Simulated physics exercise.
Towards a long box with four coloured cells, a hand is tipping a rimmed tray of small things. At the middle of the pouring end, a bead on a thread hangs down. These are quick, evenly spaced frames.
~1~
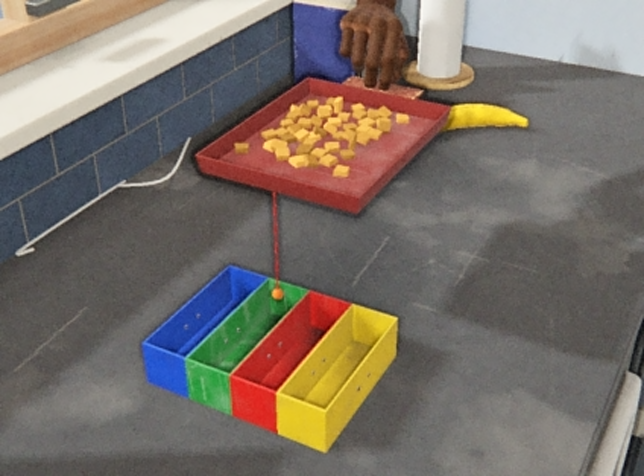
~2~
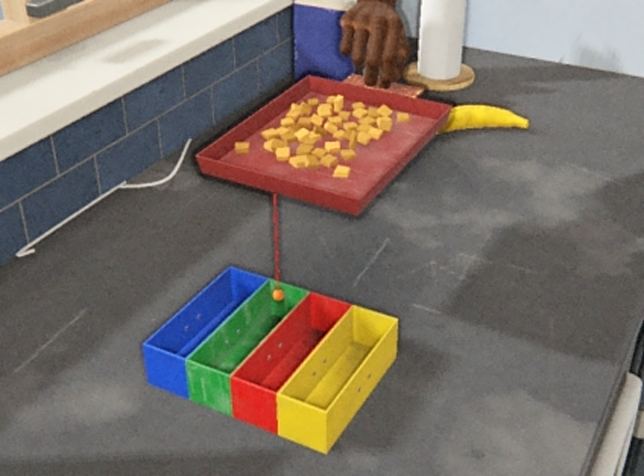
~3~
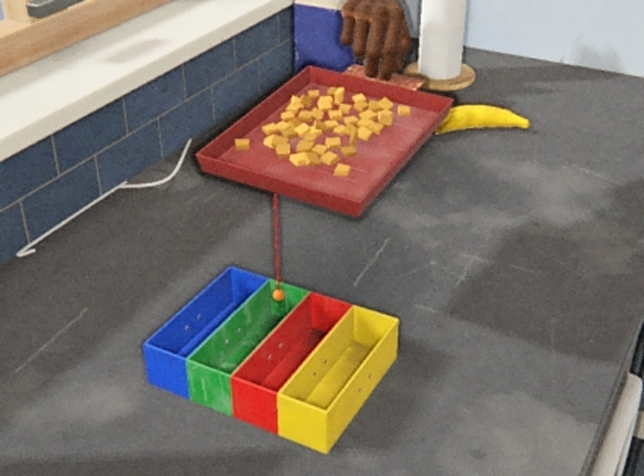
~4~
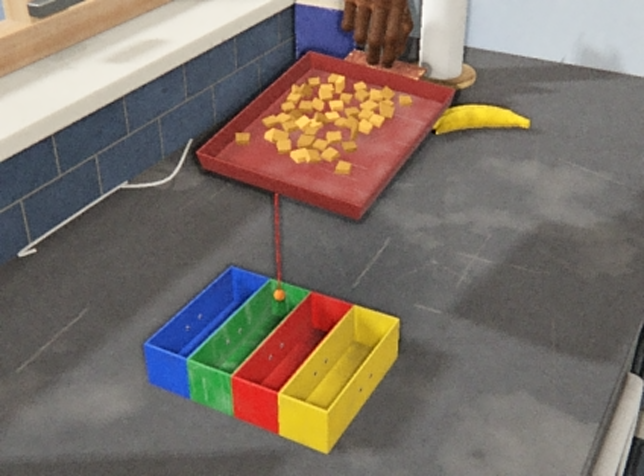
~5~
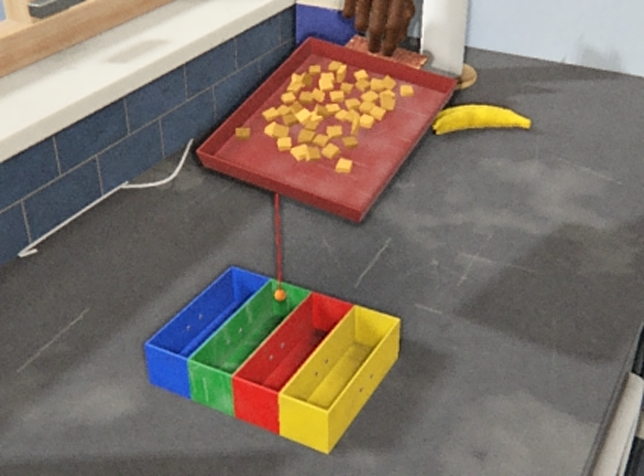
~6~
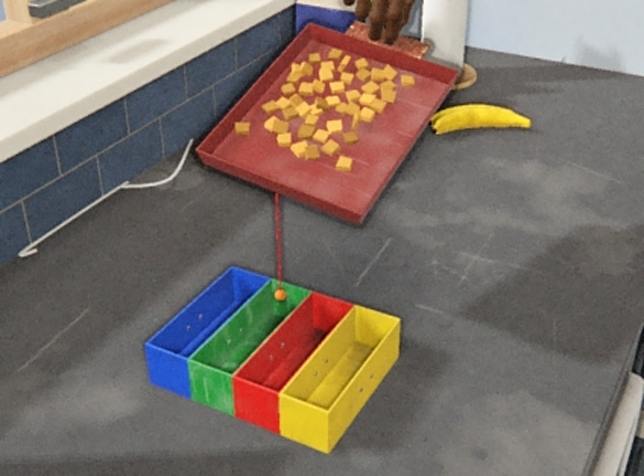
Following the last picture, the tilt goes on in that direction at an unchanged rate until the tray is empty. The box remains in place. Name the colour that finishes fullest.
Yellow.
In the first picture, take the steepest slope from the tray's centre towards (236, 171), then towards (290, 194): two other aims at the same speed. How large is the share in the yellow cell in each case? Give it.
0 % and 30 %, roughly.
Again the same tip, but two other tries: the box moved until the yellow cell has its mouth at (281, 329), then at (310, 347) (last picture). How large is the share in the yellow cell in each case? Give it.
Roughly 20% the first time and 50% the second time.
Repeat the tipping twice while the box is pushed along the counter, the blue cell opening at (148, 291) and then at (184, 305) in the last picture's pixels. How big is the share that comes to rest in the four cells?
Try 1: Some 20 %; try 2: Some 70 %.
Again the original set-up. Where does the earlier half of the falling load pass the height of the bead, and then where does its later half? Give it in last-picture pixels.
Early half: (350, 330); late half: (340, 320).
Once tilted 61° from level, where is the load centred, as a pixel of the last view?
The middle of the load sits near (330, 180).
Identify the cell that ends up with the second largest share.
Rank 2: The red one.
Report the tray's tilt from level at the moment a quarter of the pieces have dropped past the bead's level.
That would be about 115 degrees from level.
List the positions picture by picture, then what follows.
Corners of the pouring end at (201, 154) and (357, 195), level; middle of the load at (330, 128), cereal squares; bead on its thread at (278, 294); blue cell at (166, 366); green cell at (209, 383); red cell at (254, 400); yellow cell at (302, 419), in the first frame.
Corners of the pouring end at (201, 155) and (357, 197), level; middle of the load at (331, 128), in the second frame.
Corners of the pouring end at (202, 154) and (358, 199), tipped barely, lowest at the right corner; middle of the load at (331, 125), in the third frame.
Corners of the pouring end at (202, 152) and (359, 203), tipped a little, lowest at the right corner; middle of the load at (332, 117), in the fourth frame.
Corners of the pouring end at (202, 150) and (359, 207), tipped a little, lowest at the right corner; middle of the load at (333, 109), in the fifth frame.
Corners of the pouring end at (202, 149) and (359, 210), tipped clearly, lowest at the right corner; middle of the load at (333, 101); blue cell at (169, 367); green cell at (212, 384); red cell at (257, 401); yellow cell at (304, 420), in the sixth frame.
Soon, tray tipped steeply; nearly all on the tray; a stray few falling or outside the box.
A while on, tray tipped right over; nearly all on the tray; a small part in the yellow cell; a stray few in the green cell; a stray few falling or outside the box.
Towards the end, tray tipped past a quarter turn; about half in the yellow cell; about a third in the red cell; a small part in the green cell; a small part falling or outside the box.
Finally, tray tipped past a quarter turn; about half in the yellow cell; about a third in the red cell; a small part in the green cell; none in the blue cell; a small part outside the box.
